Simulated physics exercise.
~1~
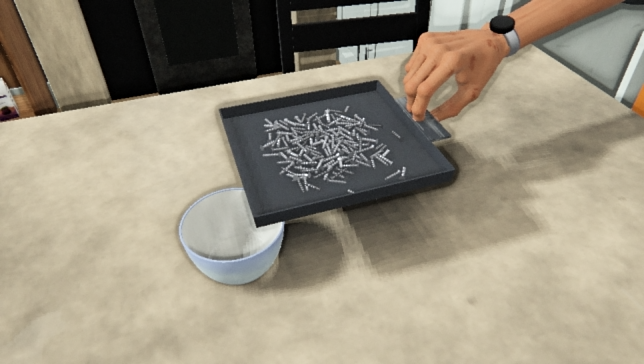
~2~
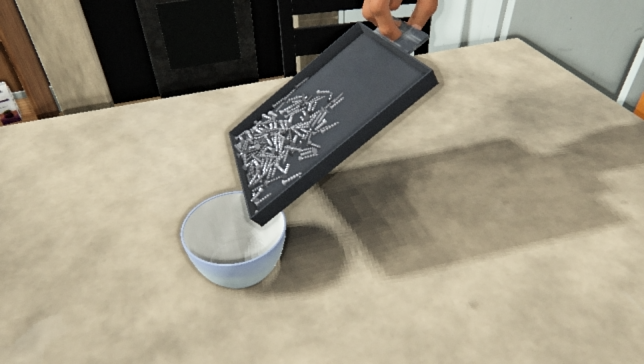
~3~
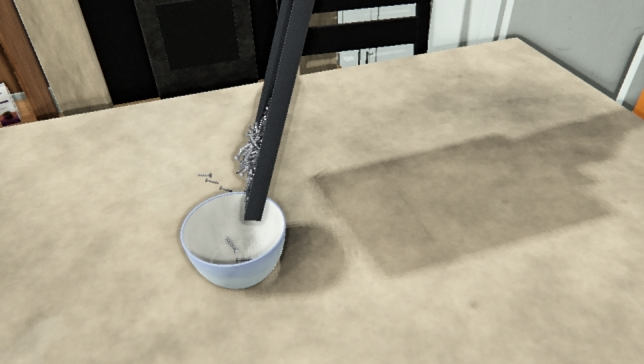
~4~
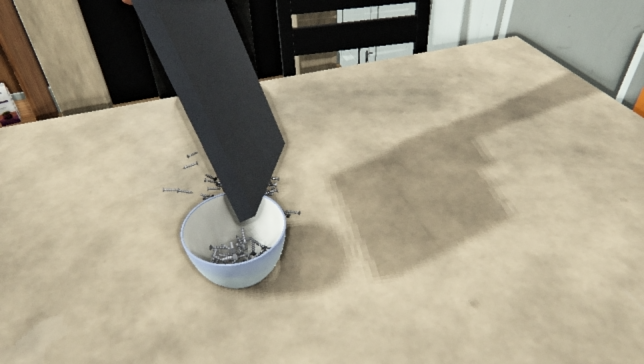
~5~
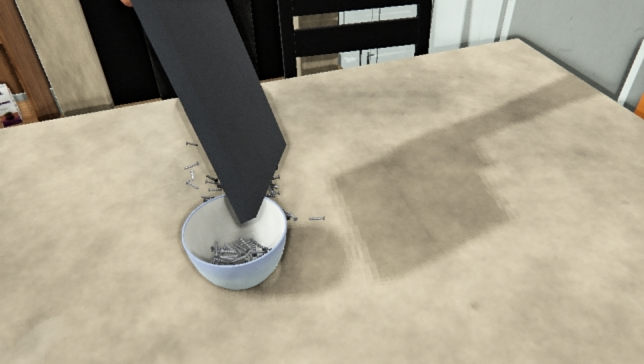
A pale, mottled tabletop with dark furniture behind it is seen from above at an angle, in a slightly swaying view. A hand wearing a dark-faced watch holds a dark grey square tray of scattered silvery screws above and to the right of a small light blue bowl with a white inside. The hand lifts the far end, and the screws slide toward the lower edge. The tray swings upright and they start falling, then it tips past vertical, its underside showing. Some screws gather in the bowl, while many others end up outside, scattered on the table around and behind it.
